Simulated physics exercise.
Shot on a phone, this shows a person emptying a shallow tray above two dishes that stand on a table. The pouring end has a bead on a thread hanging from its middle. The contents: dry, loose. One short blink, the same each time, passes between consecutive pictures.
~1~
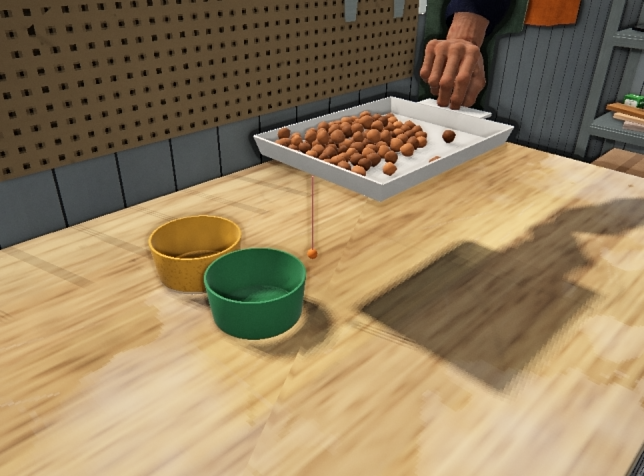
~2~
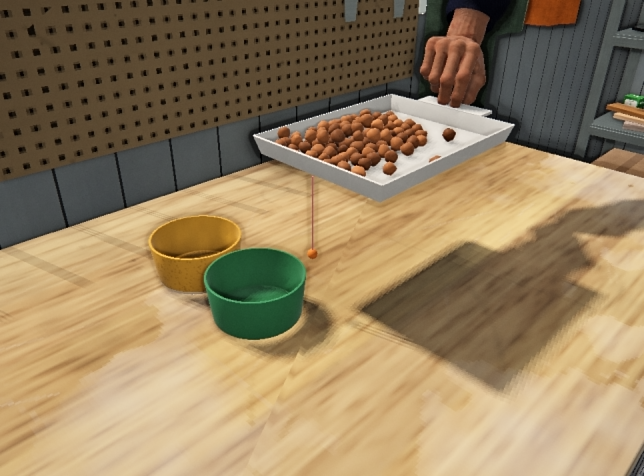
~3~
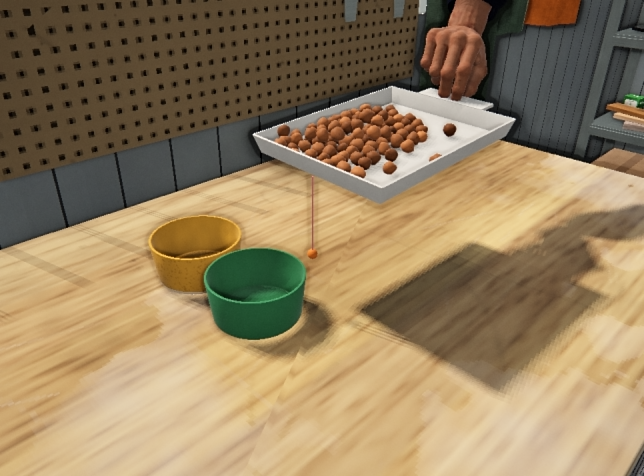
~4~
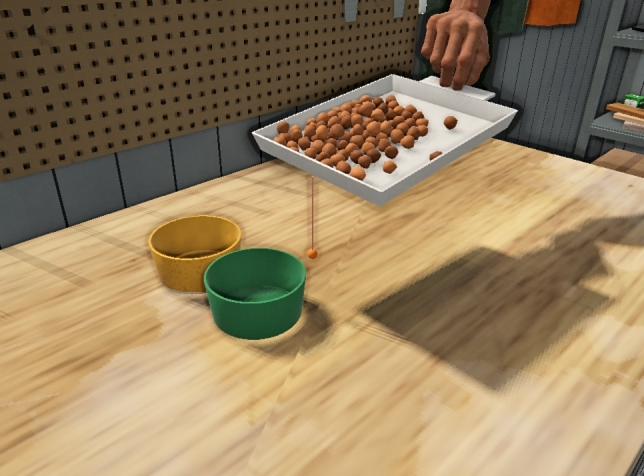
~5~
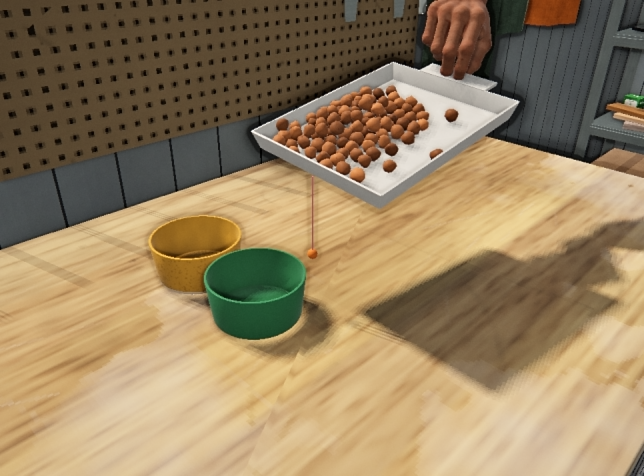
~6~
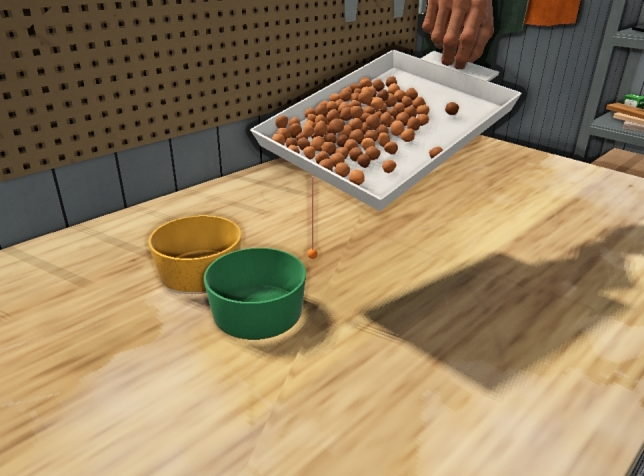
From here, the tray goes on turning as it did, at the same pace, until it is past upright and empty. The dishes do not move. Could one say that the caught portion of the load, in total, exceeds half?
More of the load is lost than caught.
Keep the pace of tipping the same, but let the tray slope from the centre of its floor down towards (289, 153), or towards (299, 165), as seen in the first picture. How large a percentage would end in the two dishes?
Lab note: Try one about 40 %, try two 80 %.
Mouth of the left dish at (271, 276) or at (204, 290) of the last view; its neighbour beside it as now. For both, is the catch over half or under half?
The bulk of it and then Short of half.
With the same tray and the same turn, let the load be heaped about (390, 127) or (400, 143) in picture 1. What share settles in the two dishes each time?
About 10 %, then about 0 %.
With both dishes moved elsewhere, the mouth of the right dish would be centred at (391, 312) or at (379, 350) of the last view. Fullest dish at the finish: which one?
Try 1: The dish to the right; try 2: The dish to the left.
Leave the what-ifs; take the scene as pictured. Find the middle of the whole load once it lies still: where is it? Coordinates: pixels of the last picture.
Somewhere around (337, 374) in the final view.
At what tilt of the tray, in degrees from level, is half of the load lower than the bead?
100 degrees.
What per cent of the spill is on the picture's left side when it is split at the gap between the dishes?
10 per cent or thereabouts.
Shortly afterwards, tray tipped steeply; all but a few on the tray; a little in the air.
Next, tray tipped right over; the bulk on the tray; only a few in the right dish; a little outside both; only a few in the air.
Some moments later, tray tipped past a quarter turn; a little in the right dish; all but a few outside both.
In the end, tray tipped past a quarter turn; a little in the right dish; none at all in the left dish; all but a few outside both.
